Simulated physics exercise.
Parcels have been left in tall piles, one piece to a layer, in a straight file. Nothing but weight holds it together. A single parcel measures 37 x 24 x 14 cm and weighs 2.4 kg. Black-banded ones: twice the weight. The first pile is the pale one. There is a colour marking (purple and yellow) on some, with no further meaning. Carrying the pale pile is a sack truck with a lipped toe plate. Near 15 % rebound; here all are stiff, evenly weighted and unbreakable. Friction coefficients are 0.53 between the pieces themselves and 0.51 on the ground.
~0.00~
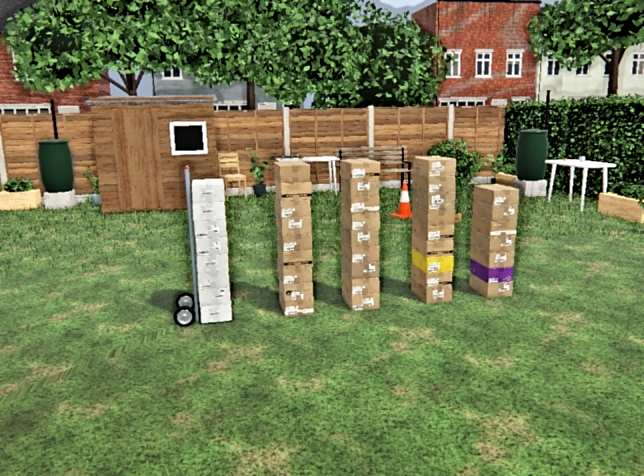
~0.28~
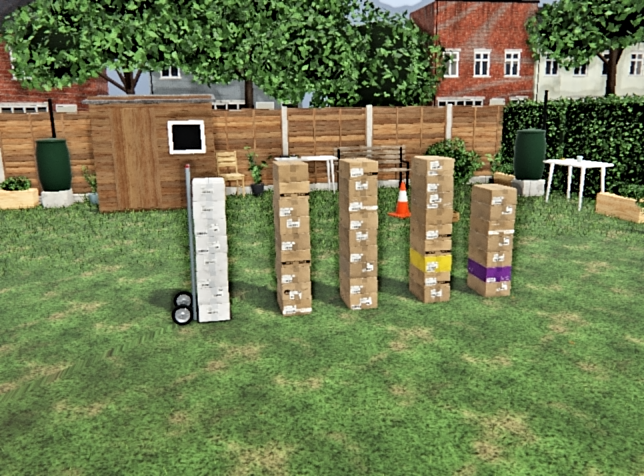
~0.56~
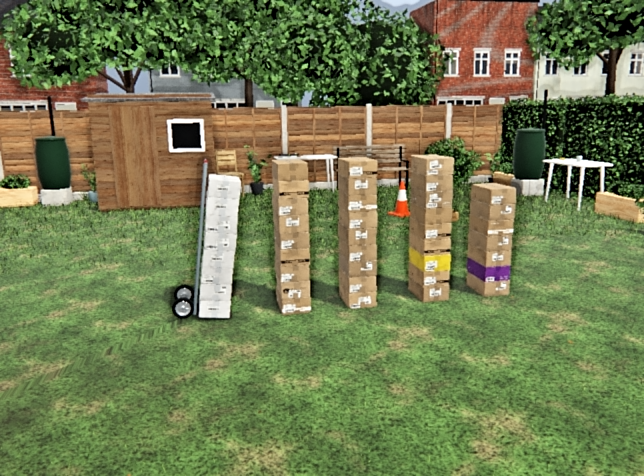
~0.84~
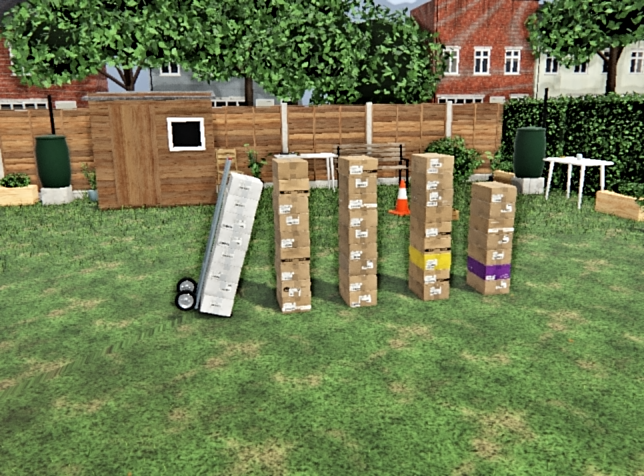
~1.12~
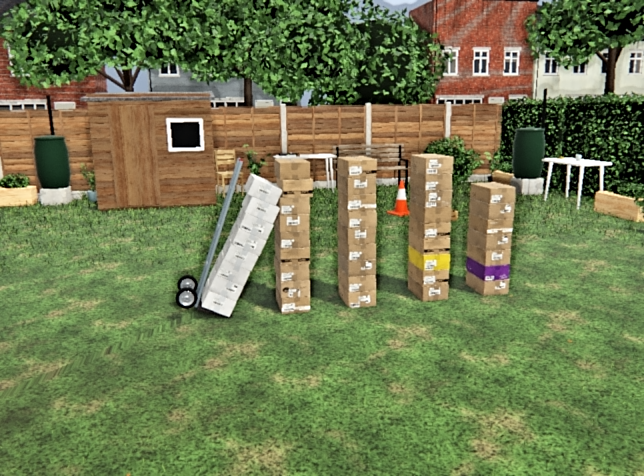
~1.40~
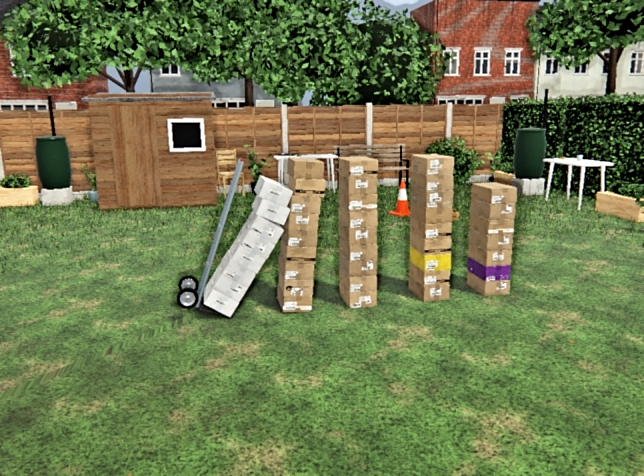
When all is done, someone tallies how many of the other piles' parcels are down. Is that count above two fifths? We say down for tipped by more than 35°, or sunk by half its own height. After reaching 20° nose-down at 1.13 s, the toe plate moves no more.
Yes, it is above two fifths.
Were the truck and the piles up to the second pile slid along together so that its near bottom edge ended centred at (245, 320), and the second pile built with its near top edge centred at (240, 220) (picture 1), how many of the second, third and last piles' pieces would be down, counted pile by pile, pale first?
Result: Second pile 5, third pile 0, last pile 0.
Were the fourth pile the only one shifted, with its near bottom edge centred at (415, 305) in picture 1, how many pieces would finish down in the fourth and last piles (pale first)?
Pile by pile: Fourth 8, last 7.
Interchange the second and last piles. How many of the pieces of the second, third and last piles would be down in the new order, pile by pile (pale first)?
Second 7, third 9, last 9.
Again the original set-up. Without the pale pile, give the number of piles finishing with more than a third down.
The answer is 4.
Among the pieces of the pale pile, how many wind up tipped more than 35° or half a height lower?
8 pieces.
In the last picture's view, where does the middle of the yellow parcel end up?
Look near (471, 269) in the final frame.
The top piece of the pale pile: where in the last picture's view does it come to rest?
(351, 248).
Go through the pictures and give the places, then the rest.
In the first frame (pixels give the middle of a visible side), truck frame (189, 201) 0° forward; purple parcel (501, 275); yellow parcel (440, 265); none of the others has stirred.
The second frame shows truck frame (189, 200) 1° forward; purple parcel (499, 275).
The third frame shows truck frame (203, 194) 8° forward, top of the pale pile leaning 8°; yellow parcel (437, 264); none of the others has stirred.
The fourth frame shows truck frame (223, 191) 16° forward, top of the pale pile leaning 16°; yellow parcel (438, 262); none of the others has stirred.
The fifth frame shows truck frame (232, 191) 20° forward, top of the pale pile leaning 27°; yellow parcel (437, 263); movement in 3 of them.
The sixth frame shows truck frame (233, 191) 20° forward, top of the pale pile leaning 25°; yellow parcel (438, 263); purple parcel (498, 273); steepest lean 6°, the parcel at (304, 222); movement in 9 of them.
After 1.90 s, 8 of the pale pile down; none of the 34 other parcels down, 15 disturbed.
After 2.38 s, 8 of the pale pile down; 9 of the 34 other parcels down; yellow parcel 3° from how it stood.
After 2.84 s, 8 of the pale pile down; 23 of the 34 other parcels down; yellow parcel 37° from how it stood; purple parcel 15° from how it stood.
After 3.42 s, 8 of the pale pile down; 33 of the 34 other parcels down; purple parcel 46° from how it stood, 7 cm lower; yellow parcel 42° from how it stood, 14 cm lower.
In the end (6.0 s), 8 of the pale pile down; 33 of the 34 other parcels down; purple parcel 45° from how it stood, 7 cm lower; yellow parcel 42° from how it stood, 14 cm lower. That is 97 per cent. From the last view, middles, purple parcel near (514, 273), yellow parcel near (471, 269).
